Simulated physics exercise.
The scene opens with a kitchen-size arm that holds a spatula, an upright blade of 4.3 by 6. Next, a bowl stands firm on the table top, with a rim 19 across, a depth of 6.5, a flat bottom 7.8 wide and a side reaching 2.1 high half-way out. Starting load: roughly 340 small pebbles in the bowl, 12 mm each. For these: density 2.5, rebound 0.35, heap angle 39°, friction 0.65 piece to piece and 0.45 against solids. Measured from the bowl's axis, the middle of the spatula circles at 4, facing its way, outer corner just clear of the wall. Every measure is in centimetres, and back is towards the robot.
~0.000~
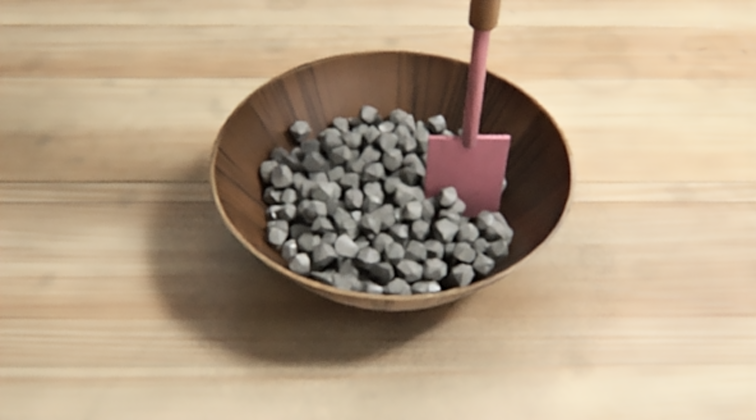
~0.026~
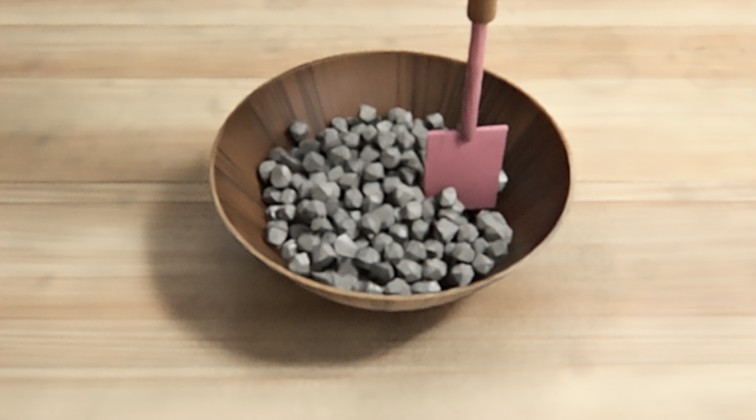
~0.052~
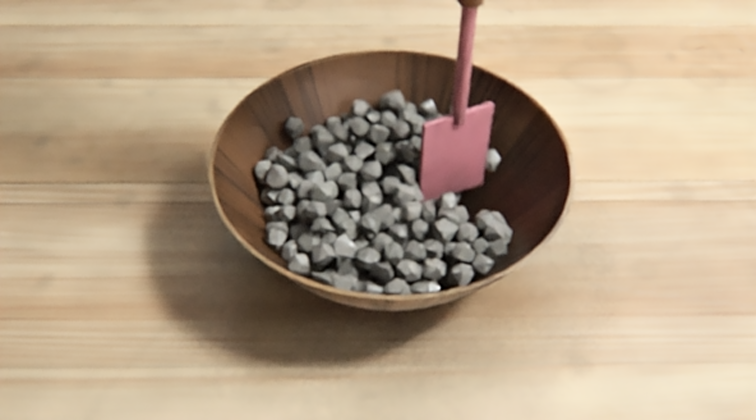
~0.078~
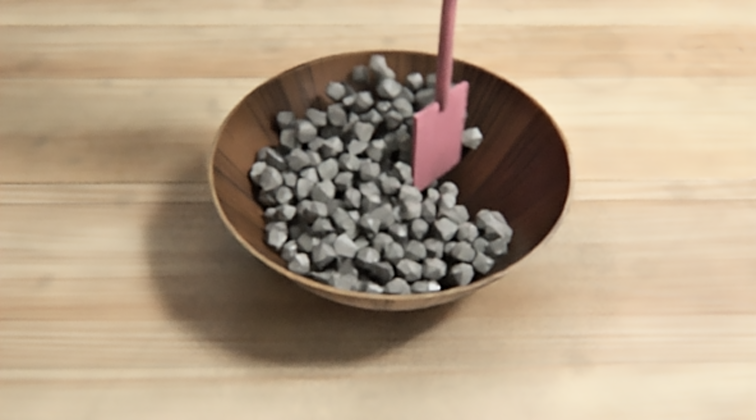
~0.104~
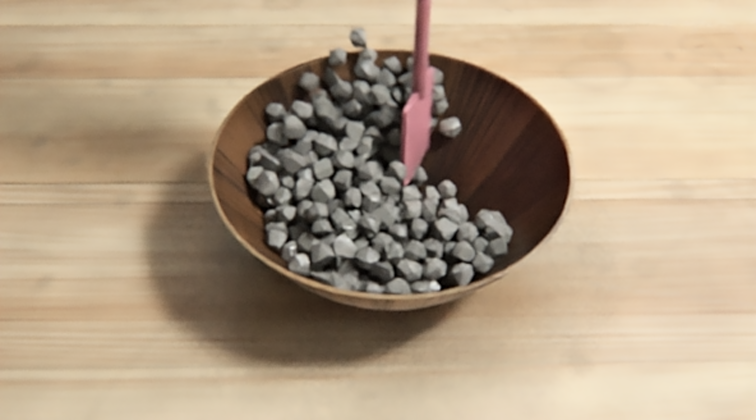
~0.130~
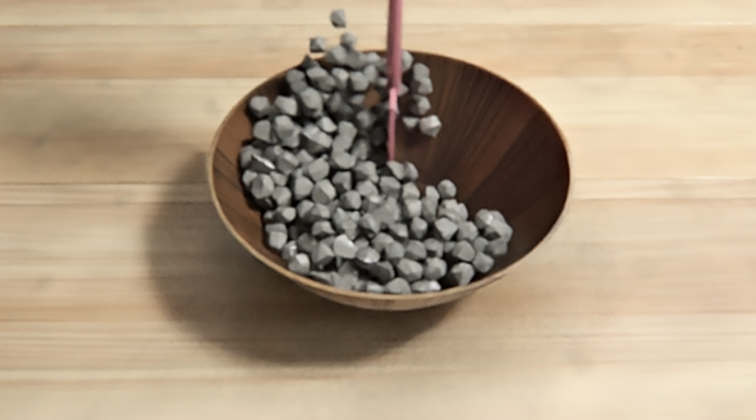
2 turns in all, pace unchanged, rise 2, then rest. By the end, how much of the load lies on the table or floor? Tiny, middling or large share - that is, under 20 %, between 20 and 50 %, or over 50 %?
The share is middling, between 20 and 50 %.
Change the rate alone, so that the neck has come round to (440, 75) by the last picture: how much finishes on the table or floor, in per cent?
About 10 per cent.
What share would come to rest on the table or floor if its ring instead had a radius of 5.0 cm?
Roughly 30 percent, I'd expect.
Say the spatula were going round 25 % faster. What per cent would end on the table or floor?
It would come to around 40 percent.
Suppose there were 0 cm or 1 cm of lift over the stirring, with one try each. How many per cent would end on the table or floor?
Some 45 and some 40 per cent.
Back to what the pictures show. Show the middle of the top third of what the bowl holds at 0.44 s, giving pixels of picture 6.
Upper-third centre: Approx. (497, 188) px.
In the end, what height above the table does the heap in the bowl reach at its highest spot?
About 6.0 centimetres.
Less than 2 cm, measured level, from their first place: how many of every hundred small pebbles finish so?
About 10 %.
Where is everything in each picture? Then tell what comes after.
Spatula neck at (472, 115), 0° round; upper third of the load around (375, 190), from x 270 to 505, top at y 115; 337 in the bowl, in the first frame.
Spatula neck at (470, 108), 7° round; upper third of the load around (376, 188), from x 270 to 505, top at y 115, in the second frame.
Spatula neck at (461, 92), 25° round; upper third of the load around (374, 174), from x 265 to 500, top at y 100, in the third frame.
Spatula neck at (443, 77), 46° round; upper third of the load around (363, 157), from x 260 to 500, top at y 65, in the fourth frame.
Spatula neck at (420, 67), 67° round; upper third of the load around (348, 145), from x 255 to 500, top at y 35, in the fifth frame.
Spatula neck at (394, 62), 87° round; upper third of the load around (336, 134), from x 250 to 500, top at y 20; 336 in the bowl, 1 in flight or on the tool, in the sixth frame.
By 0.44 s, 334° round, highest piece 9 above the table; 266 in the bowl, 56 on the table or floor, 15 in flight or on the tool.
By 0.75 s, 221° round, highest piece 7 above the table; 245 in the bowl, 89 on the table or floor, 3 in flight or on the tool.
By 1.11 s, 0° round, highest piece 6 above the table; 245 in the bowl, 92 on the table or floor.
By 1.81 s, 0° round, highest piece 6 above the table; 245 in the bowl, 92 on the table or floor.
Final count, 245 in the bowl, 92 on the table or floor. That is 27 % on the table or floor.
